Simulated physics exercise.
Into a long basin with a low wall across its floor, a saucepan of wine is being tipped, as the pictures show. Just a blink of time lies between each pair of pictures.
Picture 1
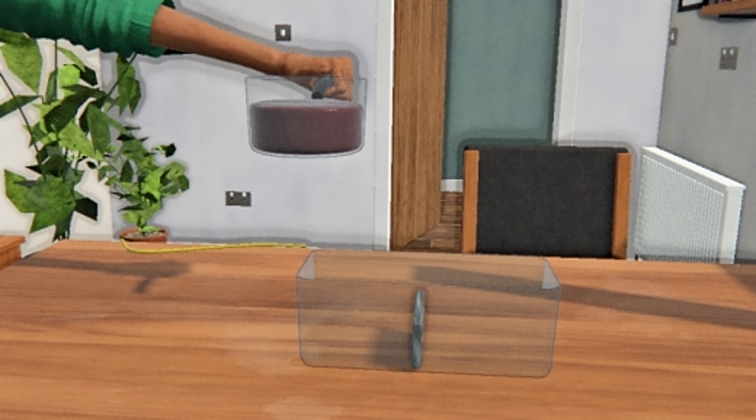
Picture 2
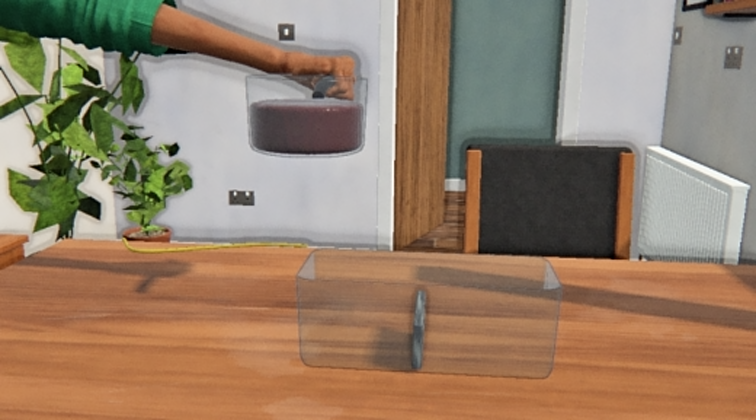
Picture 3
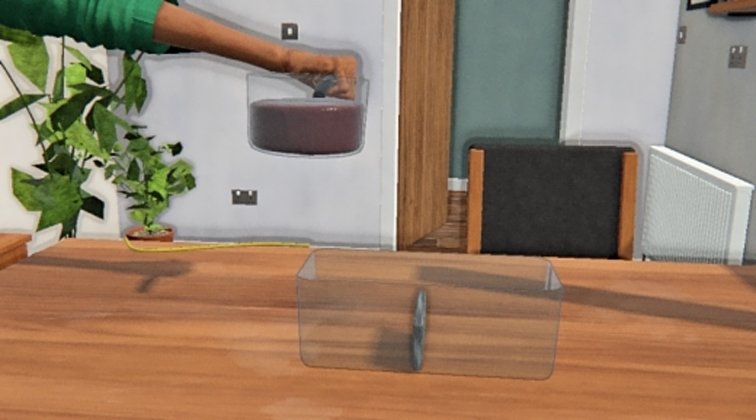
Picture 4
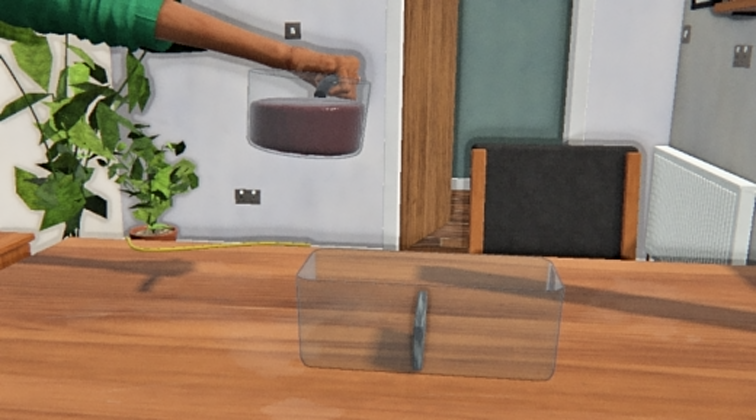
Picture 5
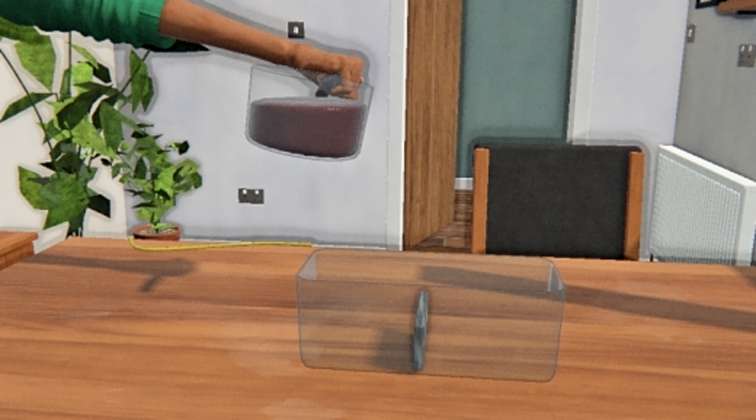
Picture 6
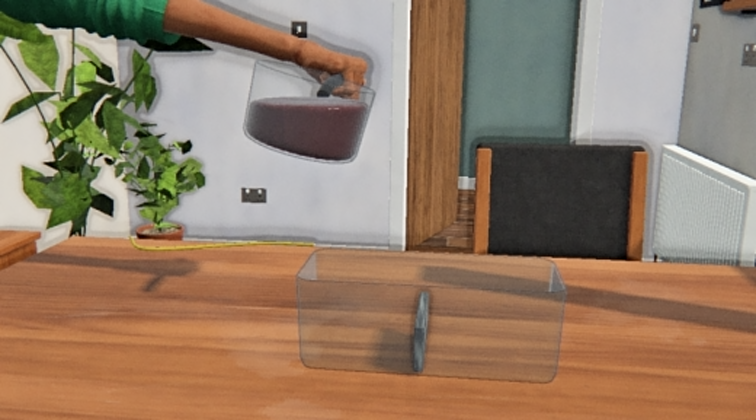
A hand slowly tilts a clear pan of dark red wine rightward above a basin.
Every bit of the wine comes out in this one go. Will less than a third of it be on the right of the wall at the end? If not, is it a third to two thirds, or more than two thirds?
Middle share.
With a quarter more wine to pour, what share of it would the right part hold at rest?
It works out near 65 percent.
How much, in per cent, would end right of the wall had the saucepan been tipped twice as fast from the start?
I'd put it at some 50 percent.
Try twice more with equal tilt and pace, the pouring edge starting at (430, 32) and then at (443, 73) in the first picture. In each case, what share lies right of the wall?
Roughly 95 % the first time and roughly 95 % the second.
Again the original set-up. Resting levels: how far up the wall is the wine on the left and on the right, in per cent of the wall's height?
On the left it is 30 per cent, on the right 40.
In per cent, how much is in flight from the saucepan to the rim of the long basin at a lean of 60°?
Estimate: 20 per cent, roughly.
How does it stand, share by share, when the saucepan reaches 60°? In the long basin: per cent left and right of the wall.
Left part: Around 0 %. Right part: Around 0 %.
A moment on, the saucepan is tipped part way and 77 per cent is still to pour, 2 is left of the wall and 0 right of it.
Next, the saucepan is tipped on its side and 26 per cent is still to pour, 8 is left of the wall and 46 right of it.
Then the saucepan is tipped on its side and 5 per cent is still to pour, 32 is left of the wall and 56 right of it.
Later the saucepan is tipped on its side and 1 per cent is still to pour, 40 is left of the wall and 57 right of it.
At rest 42 per cent lies left of the wall, 57 right of it and 1 outside.
